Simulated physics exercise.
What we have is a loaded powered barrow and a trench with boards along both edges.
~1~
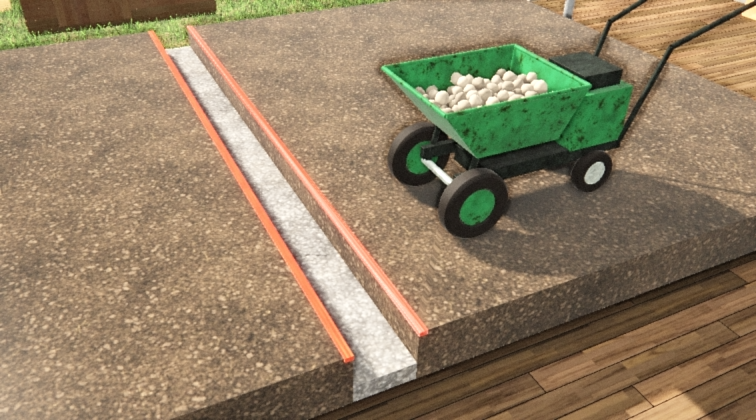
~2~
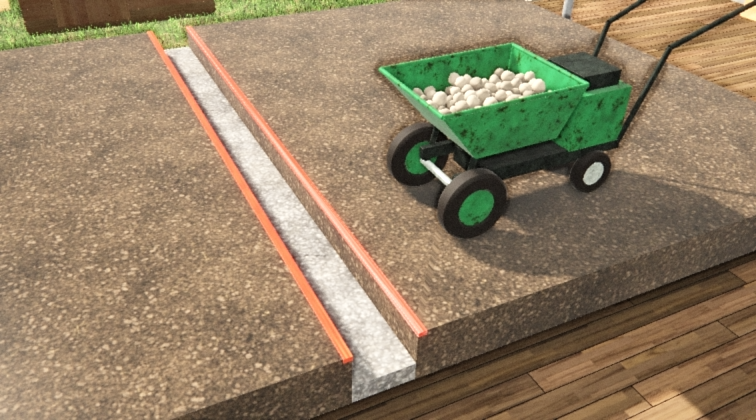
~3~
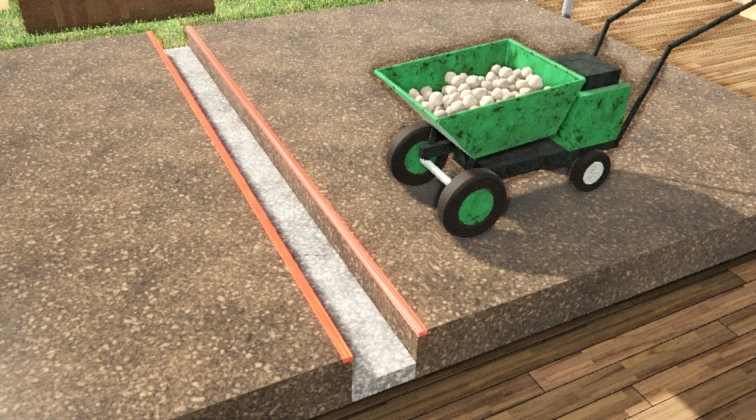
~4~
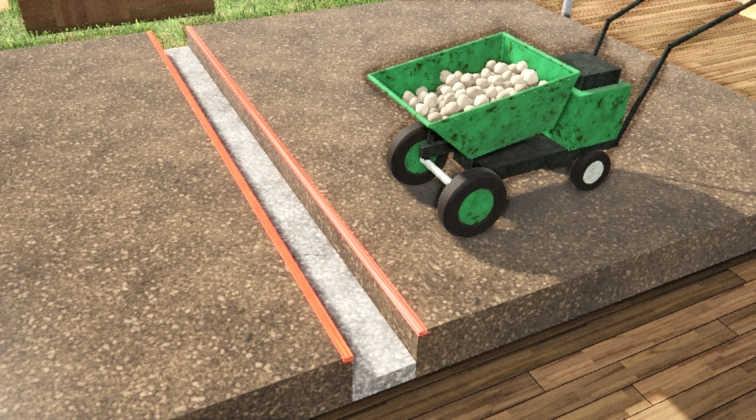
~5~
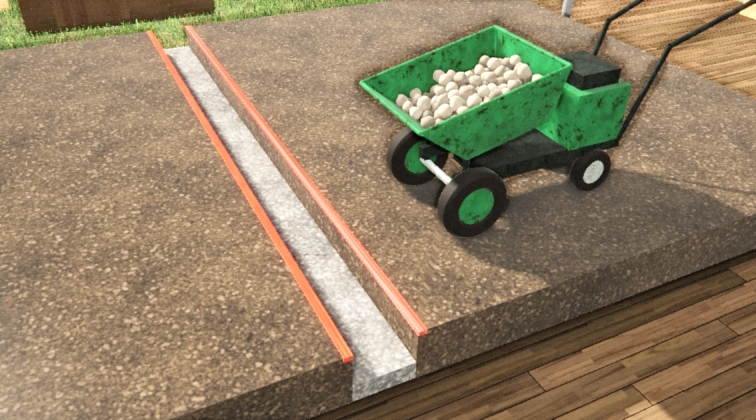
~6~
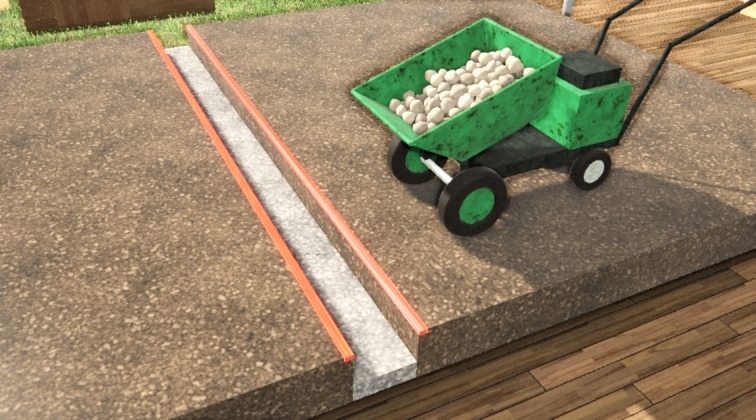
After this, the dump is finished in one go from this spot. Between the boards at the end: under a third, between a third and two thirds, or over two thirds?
The trench takes over two thirds.
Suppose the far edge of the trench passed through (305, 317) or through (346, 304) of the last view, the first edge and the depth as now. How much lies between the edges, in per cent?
Near 90 % and 60 %.
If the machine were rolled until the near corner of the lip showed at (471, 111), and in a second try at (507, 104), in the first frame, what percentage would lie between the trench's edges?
The first gives 50 %, the second 30 %.
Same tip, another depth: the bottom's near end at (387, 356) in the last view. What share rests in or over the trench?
About 60 per cent.
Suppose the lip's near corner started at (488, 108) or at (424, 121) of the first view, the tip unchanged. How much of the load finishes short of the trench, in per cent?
First some 20, then 0 per cent.
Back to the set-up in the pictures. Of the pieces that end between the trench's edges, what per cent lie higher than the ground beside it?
Roughly 5 in a hundred.
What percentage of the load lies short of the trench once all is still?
It comes to 0 per cent or so.
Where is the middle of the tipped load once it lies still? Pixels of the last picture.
At about (315, 256).
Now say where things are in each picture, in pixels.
In the first frame, lip of the skip near (446, 116), level; top of the load near (508, 98), river pebbles; first edge of the trench near (393, 291); far edge near (322, 313), the trench over half as wide as the skip, and about half as deep as wide.
In the second frame, lip of the skip near (443, 118), level; top of the load near (506, 98).
In the third frame, lip of the skip near (438, 121), tipped barely; top of the load near (503, 95).
In the fourth frame, lip of the skip near (430, 126), tipped a little; top of the load near (506, 88).
In the fifth frame, lip of the skip near (421, 134), tipped a little; top of the load near (500, 84).
In the sixth frame, lip of the skip near (411, 144), tipped clearly; top of the load near (502, 76); first edge of the trench near (392, 289); far edge near (322, 312).
Shortly afterwards, skip tipped steeply; the whole lot in the skip.
Next, skip tipped right over; near two thirds in the skip; near a third in or heaped over the trench.
Some moments later, skip tipped right over; a little in the skip; the bulk in or heaped over the trench; only a few beyond it.
In the end, skip tipped right over; a little in the skip; the bulk in or heaped over the trench; only a few beyond it.
